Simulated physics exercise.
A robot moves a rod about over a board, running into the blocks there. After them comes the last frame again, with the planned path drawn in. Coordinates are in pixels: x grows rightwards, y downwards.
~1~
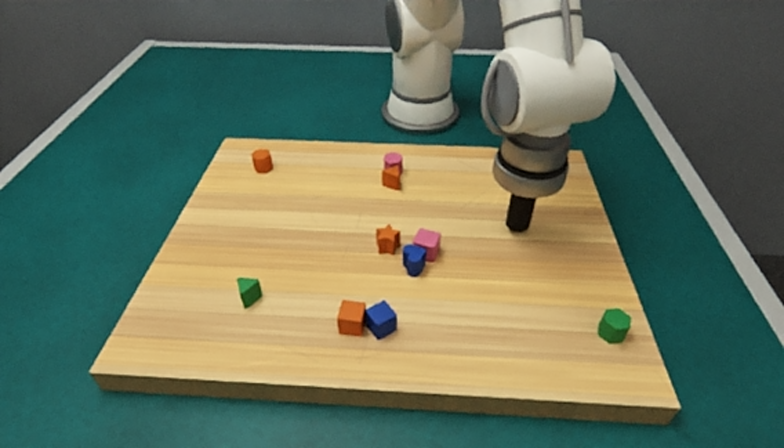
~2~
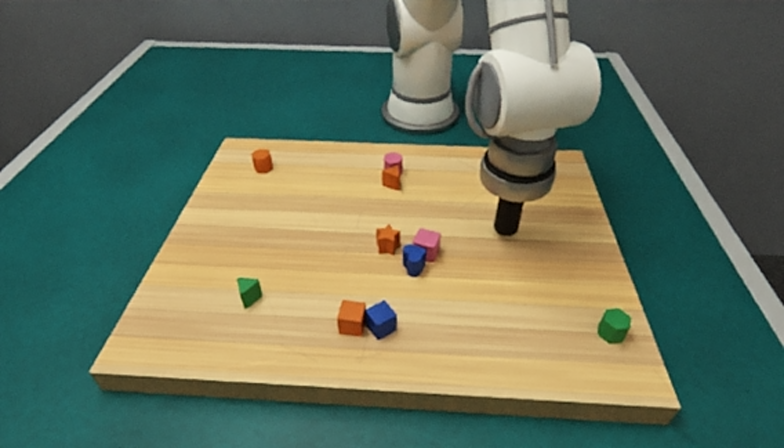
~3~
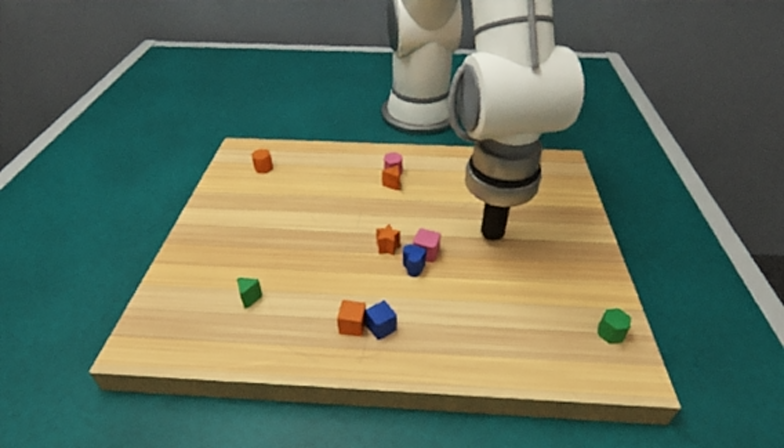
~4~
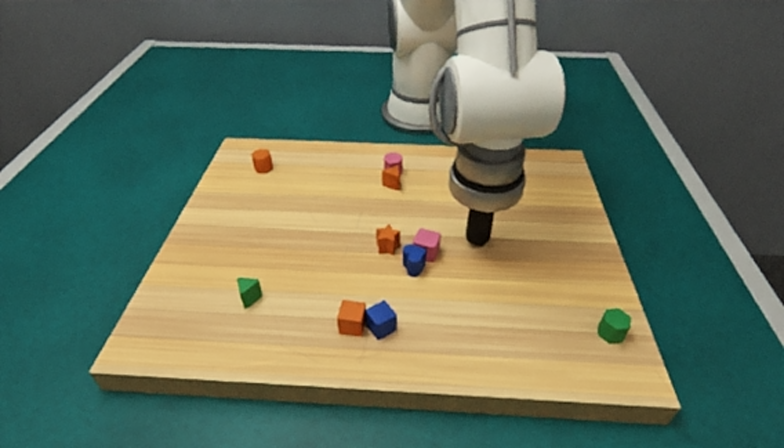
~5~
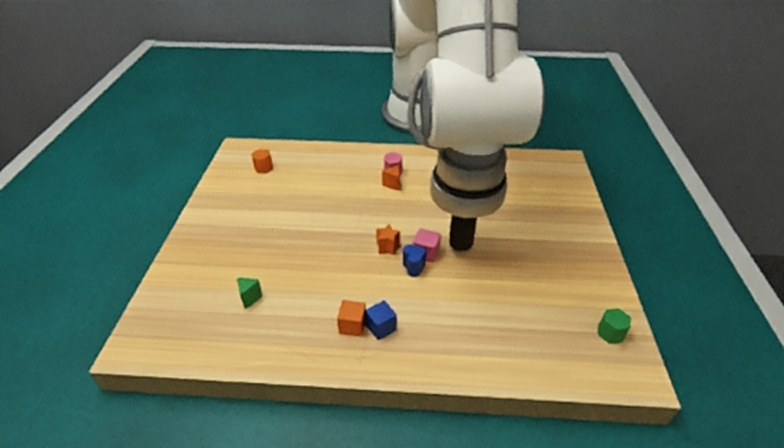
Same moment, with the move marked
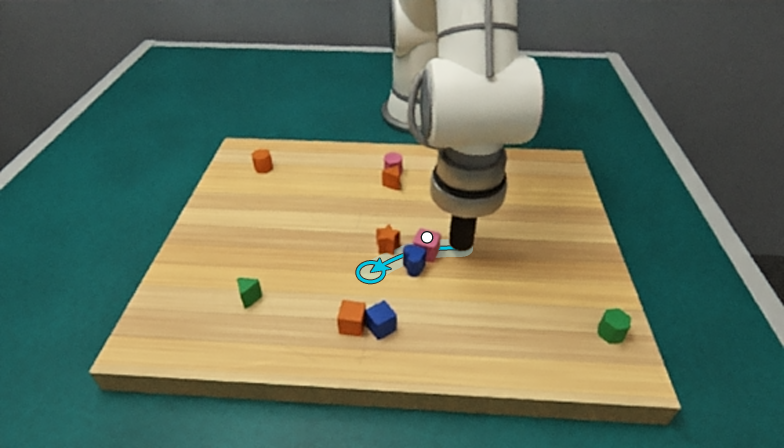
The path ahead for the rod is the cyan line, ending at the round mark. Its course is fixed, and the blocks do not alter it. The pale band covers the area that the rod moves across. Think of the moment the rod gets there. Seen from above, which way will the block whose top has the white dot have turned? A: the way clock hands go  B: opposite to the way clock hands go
My pick is B.
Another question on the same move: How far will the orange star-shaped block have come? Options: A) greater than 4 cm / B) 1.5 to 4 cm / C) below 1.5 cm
I'll go with B - 1.5 to 4 cm.
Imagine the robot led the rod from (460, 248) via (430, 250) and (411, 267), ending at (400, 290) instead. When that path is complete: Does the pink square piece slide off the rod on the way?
I expect so.
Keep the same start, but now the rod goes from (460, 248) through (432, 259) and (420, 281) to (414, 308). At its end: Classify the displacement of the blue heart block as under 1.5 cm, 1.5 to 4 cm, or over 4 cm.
It falls in the 1.5 to 4 cm band.
The drawn path runs from (460, 248) by way of (428, 249) and (398, 258) to (371, 272); the dot is on the pink square piece.
What follows on the original path. One third of the way, rod at (428, 245); blue heart block at (412, 255), turned 30° anticlockwise; pink square piece at (406, 240), turned 30° anticlockwise.
Two thirds of the way, rod at (397, 253); orange star-shaped block at (373, 231), turned 45° clockwise; blue heart block at (411, 257), turned 45° anticlockwise; pink square piece at (374, 249), turned 40° anticlockwise.
At the end, rod at (371, 268); blue square piece not moved; orange star-shaped block at (373, 231), turned 45° clockwise; blue heart block at (411, 257), turned 45° anticlockwise; pink square piece at (344, 259), turned 20° anticlockwise.
